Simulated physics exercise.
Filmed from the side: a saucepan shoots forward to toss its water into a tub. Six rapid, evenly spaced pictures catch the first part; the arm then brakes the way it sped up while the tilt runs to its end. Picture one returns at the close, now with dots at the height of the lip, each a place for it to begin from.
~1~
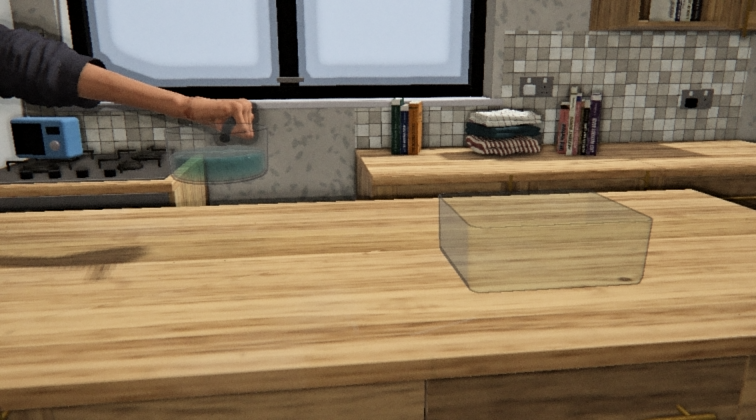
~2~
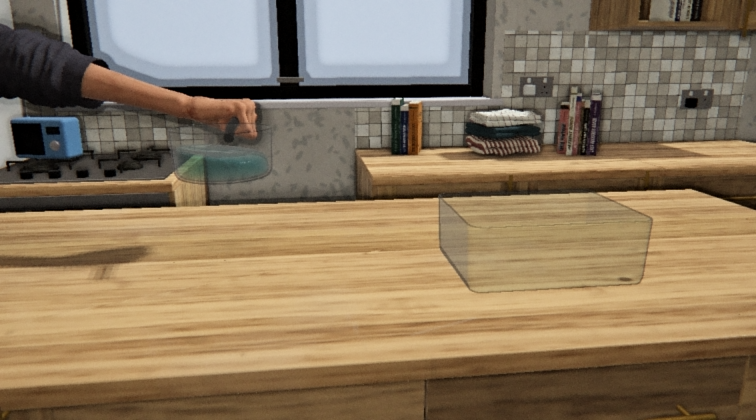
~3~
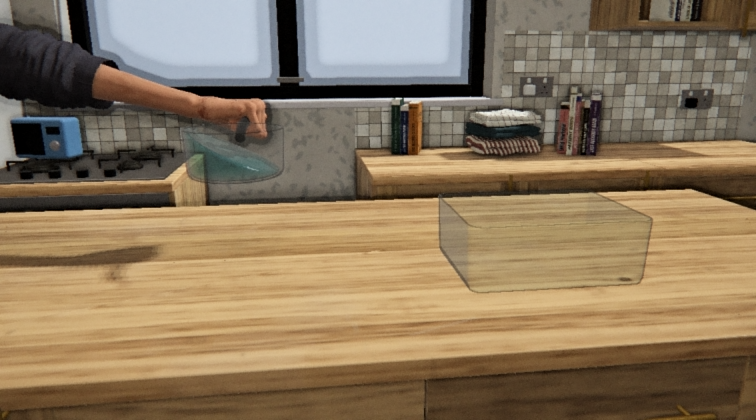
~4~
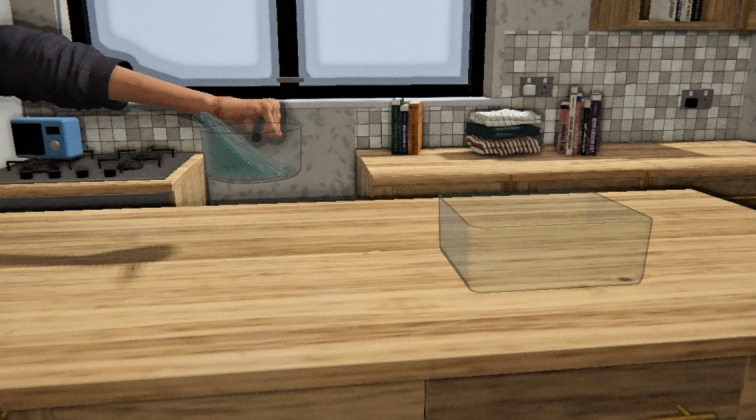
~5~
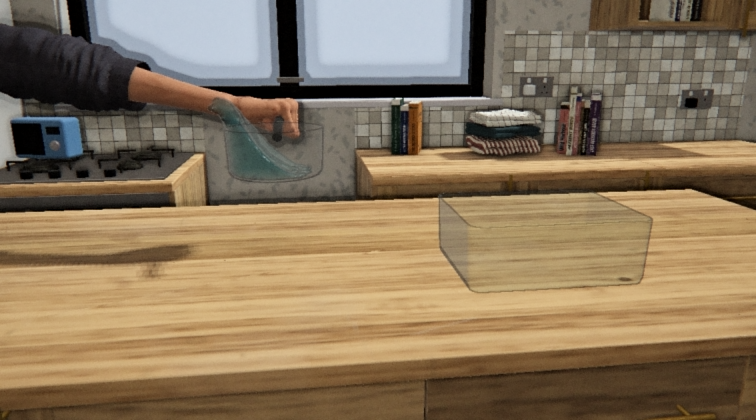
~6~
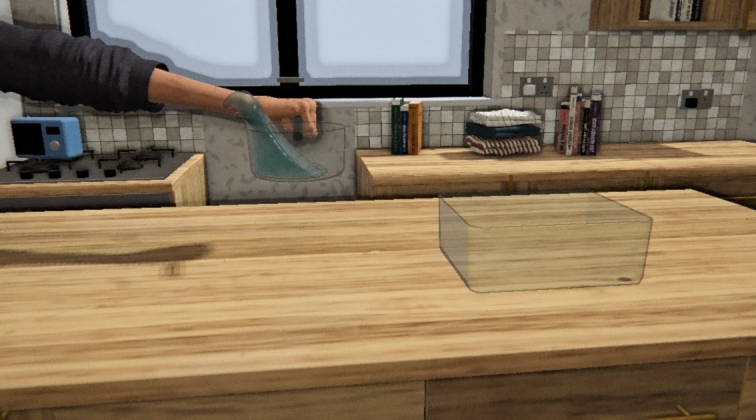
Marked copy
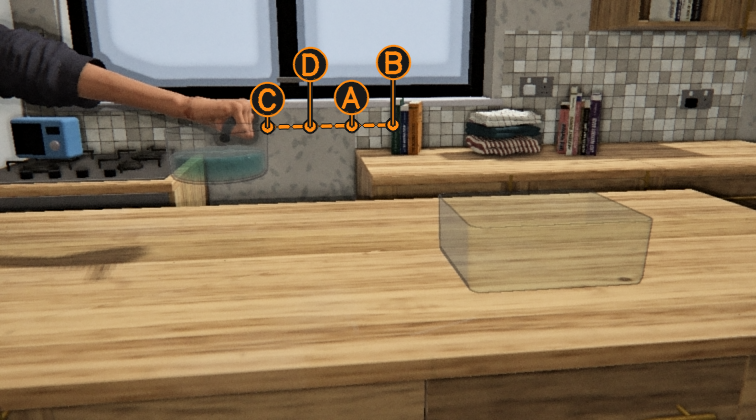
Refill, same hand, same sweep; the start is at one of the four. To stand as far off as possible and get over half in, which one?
It is A.
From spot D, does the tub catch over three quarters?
No, it does not.
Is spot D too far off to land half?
Yes.
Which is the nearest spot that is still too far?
Spot D.
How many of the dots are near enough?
Two of them.
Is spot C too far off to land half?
Yes, it does.
In orange, A at (351, 125); B at (393, 124); C at (267, 127); D at (310, 126).
With A, about 86 % lands in the tub, 10 % falls short and 4 % goes beside or beyond.
With B, about 86 % lands in the tub, 7 % falls short and 7 % goes beside or beyond.
With C, about 24 % lands in the tub, 75 % falls short.
With D, about 38 % lands in the tub, 59 % falls short and 3 % goes beside or beyond.
